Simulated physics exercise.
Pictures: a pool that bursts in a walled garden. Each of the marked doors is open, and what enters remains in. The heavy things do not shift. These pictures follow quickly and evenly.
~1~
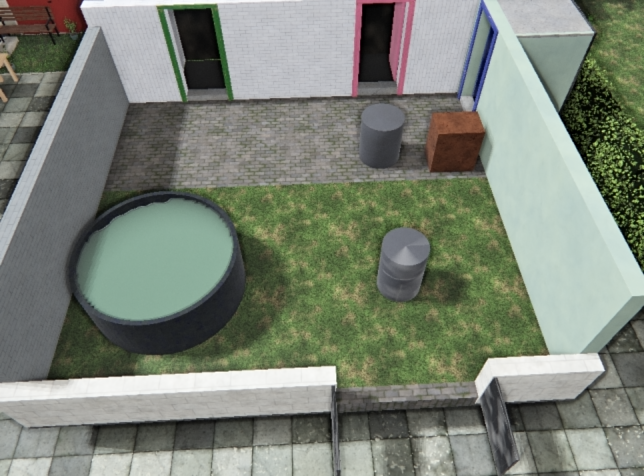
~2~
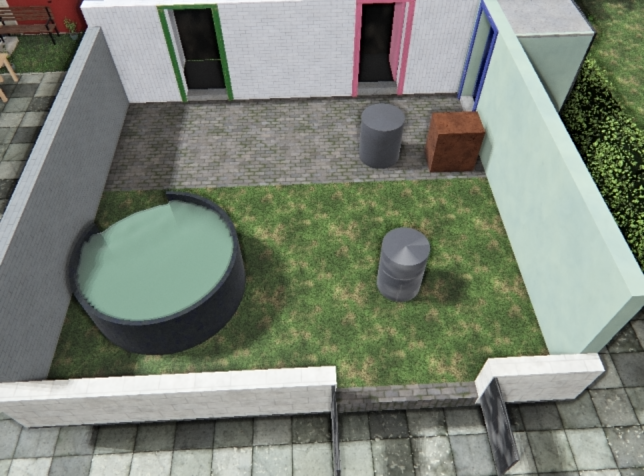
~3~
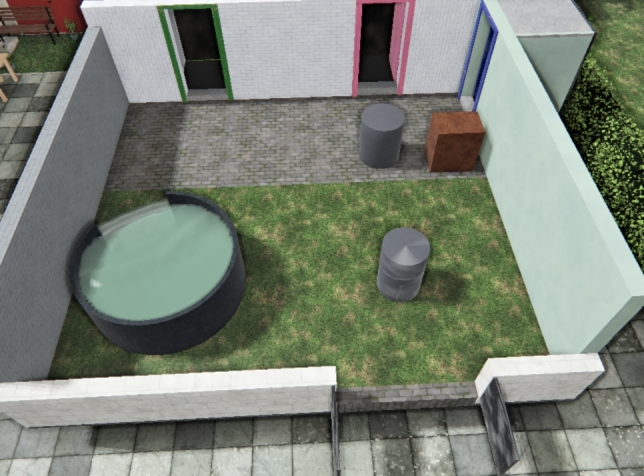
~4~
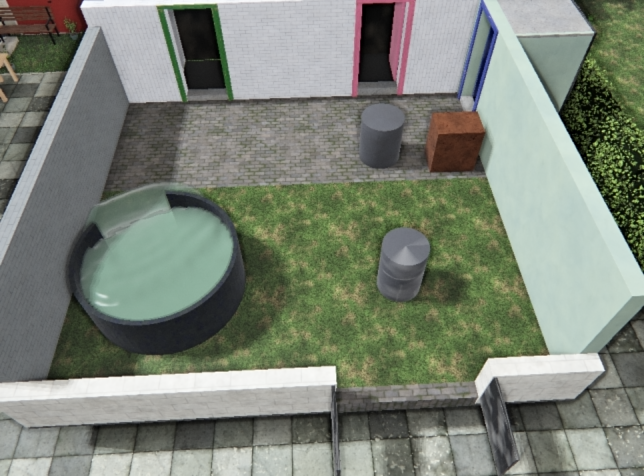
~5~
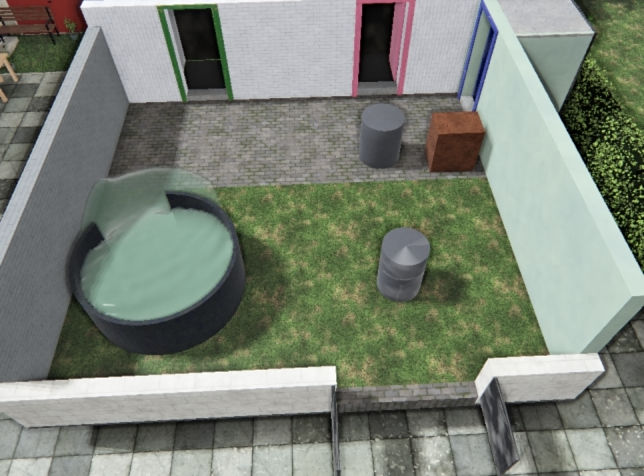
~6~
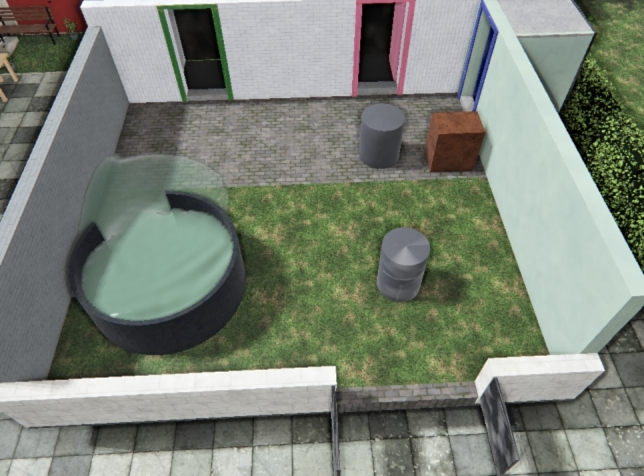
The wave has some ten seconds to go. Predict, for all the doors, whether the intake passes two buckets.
Outcome: The blue door receives more than two buckets. The green door receives more than two buckets. The pink door receives no more than two buckets.
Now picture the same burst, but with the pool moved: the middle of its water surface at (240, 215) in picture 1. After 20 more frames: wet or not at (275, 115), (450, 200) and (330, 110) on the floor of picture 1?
Soaked, bone-dry, soaked.
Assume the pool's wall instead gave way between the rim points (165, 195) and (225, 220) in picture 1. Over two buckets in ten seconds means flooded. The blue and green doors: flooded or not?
Well, blue gets past it and green gets past it.
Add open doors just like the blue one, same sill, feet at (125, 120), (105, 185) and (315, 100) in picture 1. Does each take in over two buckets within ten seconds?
Door by door: Gets past, gets past, stays short.
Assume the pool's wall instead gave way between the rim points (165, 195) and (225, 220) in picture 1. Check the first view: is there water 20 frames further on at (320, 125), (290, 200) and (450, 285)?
First soaked, second soaked, third unwetted.
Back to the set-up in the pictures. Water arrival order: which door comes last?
That would be the blue one.
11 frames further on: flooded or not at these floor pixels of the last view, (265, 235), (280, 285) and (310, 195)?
Point 1: Not wet; point 2: Not wet; point 3: Not wet.
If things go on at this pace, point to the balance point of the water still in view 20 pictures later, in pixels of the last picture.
Estimate: (190, 192).
A moment on, water covers 20 % of the floor; the blue door not reached, the green door not reached, the pink door not reached.
Next, water covers 30 % of the floor; the blue door not reached, the green door over two buckets in, the pink door not reached.
Then, water covers 45 % of the floor; the blue door not reached, the green door far over two buckets in, the pink door wet at the sill, nothing in.
Later, water covers 70 % of the floor; the blue door far over two buckets in, the green door far over two buckets in, the pink door wet at the sill, nothing in.
In the end, water covers 95 % of the floor; the blue door far over two buckets in, the green door far over two buckets in, the pink door wet at the sill, nothing in.
